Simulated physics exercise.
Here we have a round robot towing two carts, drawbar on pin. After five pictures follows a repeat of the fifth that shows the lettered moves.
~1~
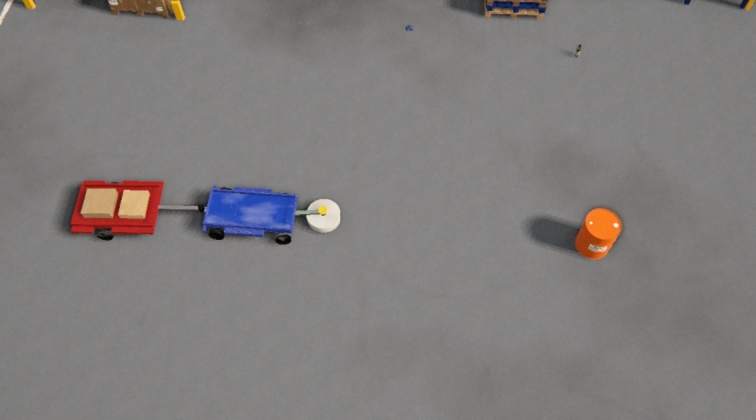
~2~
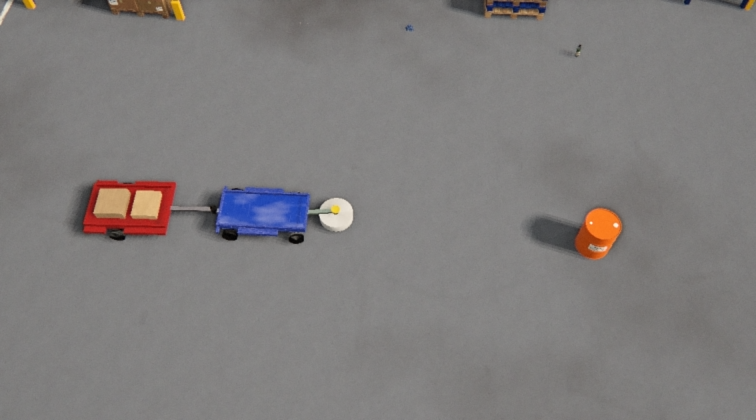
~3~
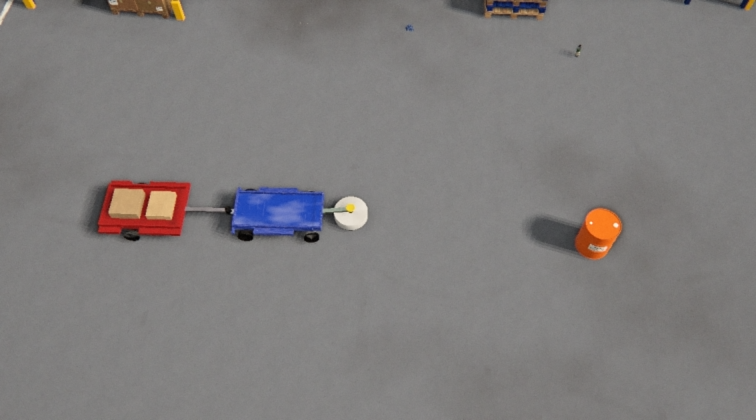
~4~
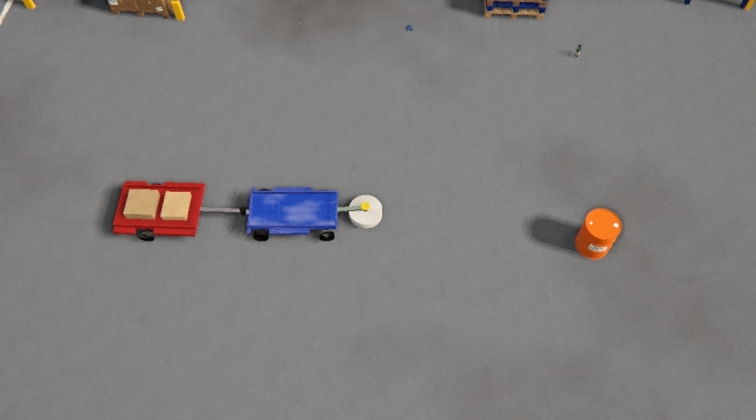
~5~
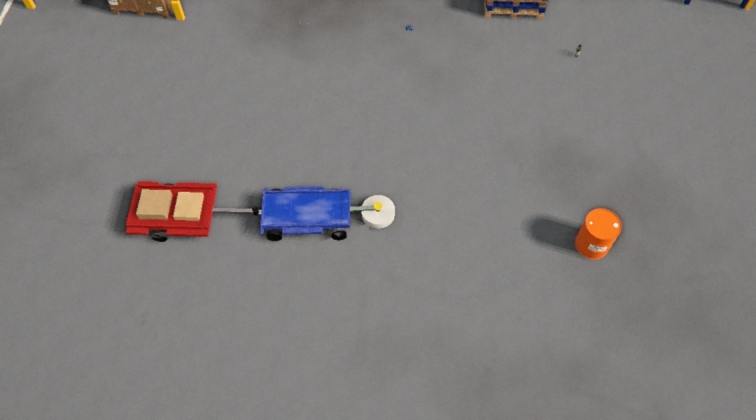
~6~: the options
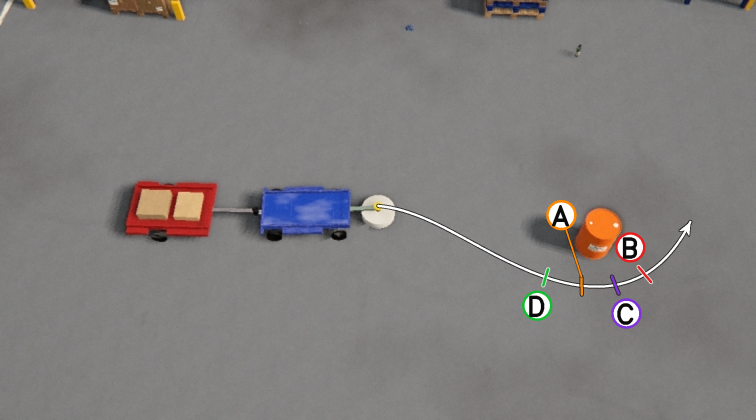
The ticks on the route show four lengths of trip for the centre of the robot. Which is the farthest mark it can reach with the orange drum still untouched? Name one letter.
It can go as far as B.
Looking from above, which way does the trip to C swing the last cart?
Clockwise.
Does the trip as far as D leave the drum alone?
Yes.
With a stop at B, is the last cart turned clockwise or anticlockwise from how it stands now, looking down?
Clockwise.
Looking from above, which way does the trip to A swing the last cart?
Clockwise.
On the marked copy, A at (582, 286); B at (645, 274); C at (615, 285); D at (546, 277); the route from (378, 206) via (546, 277) to (690, 222).
With B. Early on, robot (468, 245), last cart (265, 209).
Further on, robot (559, 286), last cart (356, 219).
At the end, robot (641, 278), last cart (431, 239); nothing has been touched.
As for the rest, A is safe but short; C is safe but short; D is safe but short.
